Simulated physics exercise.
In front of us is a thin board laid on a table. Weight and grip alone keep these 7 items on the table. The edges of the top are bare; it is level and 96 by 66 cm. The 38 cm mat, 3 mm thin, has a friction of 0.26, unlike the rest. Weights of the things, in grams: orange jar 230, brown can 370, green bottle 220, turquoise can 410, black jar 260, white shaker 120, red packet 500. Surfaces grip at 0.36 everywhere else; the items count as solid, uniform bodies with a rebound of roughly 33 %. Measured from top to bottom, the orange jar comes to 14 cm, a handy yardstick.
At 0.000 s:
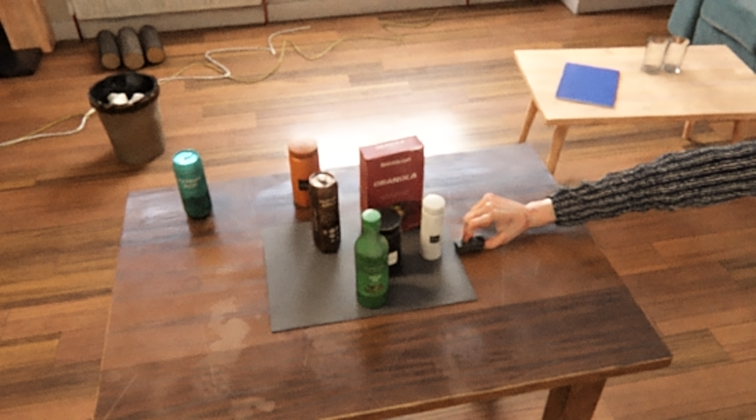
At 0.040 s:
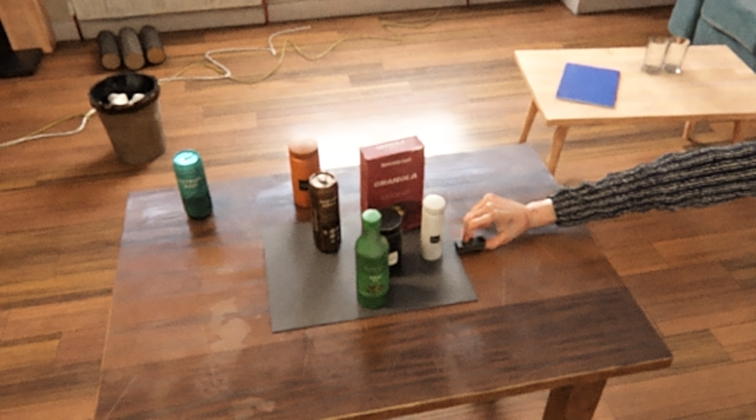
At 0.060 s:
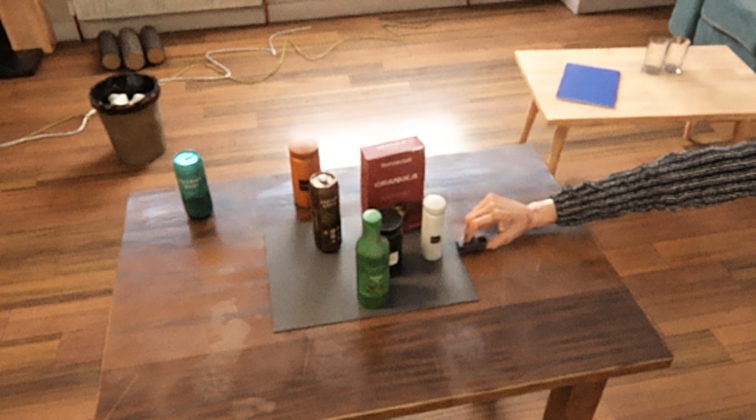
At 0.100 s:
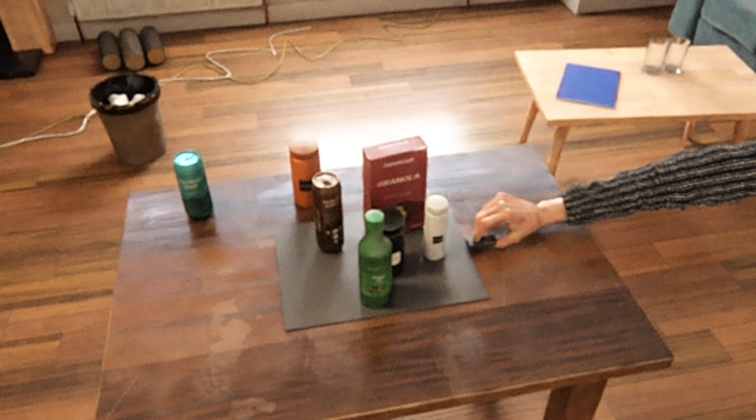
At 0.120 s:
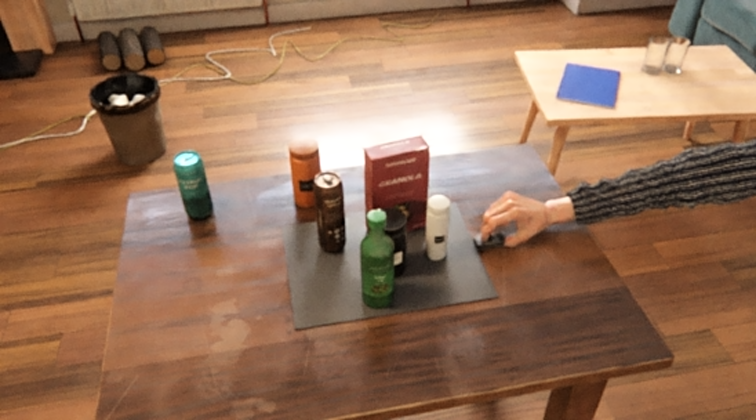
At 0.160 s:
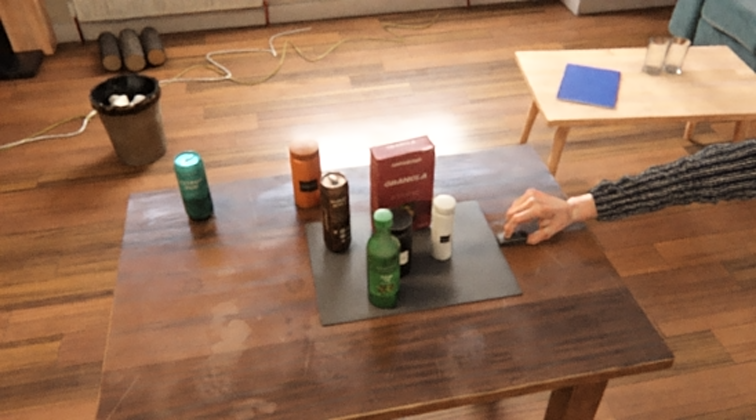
In this clip, a hand at the right draws a dark mat rightward across a wooden table; the green bottle, brown can, black jar, white shaker and red packet shift slightly right, while the turquoise can and orange jar stay put.
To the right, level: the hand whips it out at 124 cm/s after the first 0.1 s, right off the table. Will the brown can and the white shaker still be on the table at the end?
In the end I expect the brown can won't come off; I expect the white shaker will come off.
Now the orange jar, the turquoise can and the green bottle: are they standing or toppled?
Well, the orange jar holds steady, the turquoise can holds steady, and the green bottle tumbles down.
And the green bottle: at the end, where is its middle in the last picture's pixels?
It finishes around (533, 263).
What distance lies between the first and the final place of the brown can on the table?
The shift is close to 22 cm.
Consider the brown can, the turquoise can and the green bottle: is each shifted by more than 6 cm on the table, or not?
Brown can: Is displaced; turquoise can: Remains in place; green bottle: Is displaced.
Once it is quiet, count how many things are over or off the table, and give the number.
The answer: 5.
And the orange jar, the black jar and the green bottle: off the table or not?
Well, the orange jar does not come off, the black jar does come off, and the green bottle does not come off.
After 0.56 s, mat out by 58 cm; white shaker now off the table; brown can leaning 52° near (404, 209); green bottle leaning 44°.
After 0.86 s, mat out by 88 cm; black jar and red packet now off the table; brown can on its side near (429, 222); green bottle on its side.
By the end (1.6 s), off the table, black jar, white shaker and red packet; tipped over on the table, brown can and green bottle; the other 2 in place, give or take 6 cm. Seen from the same camera at the end, brown can near (429, 221).
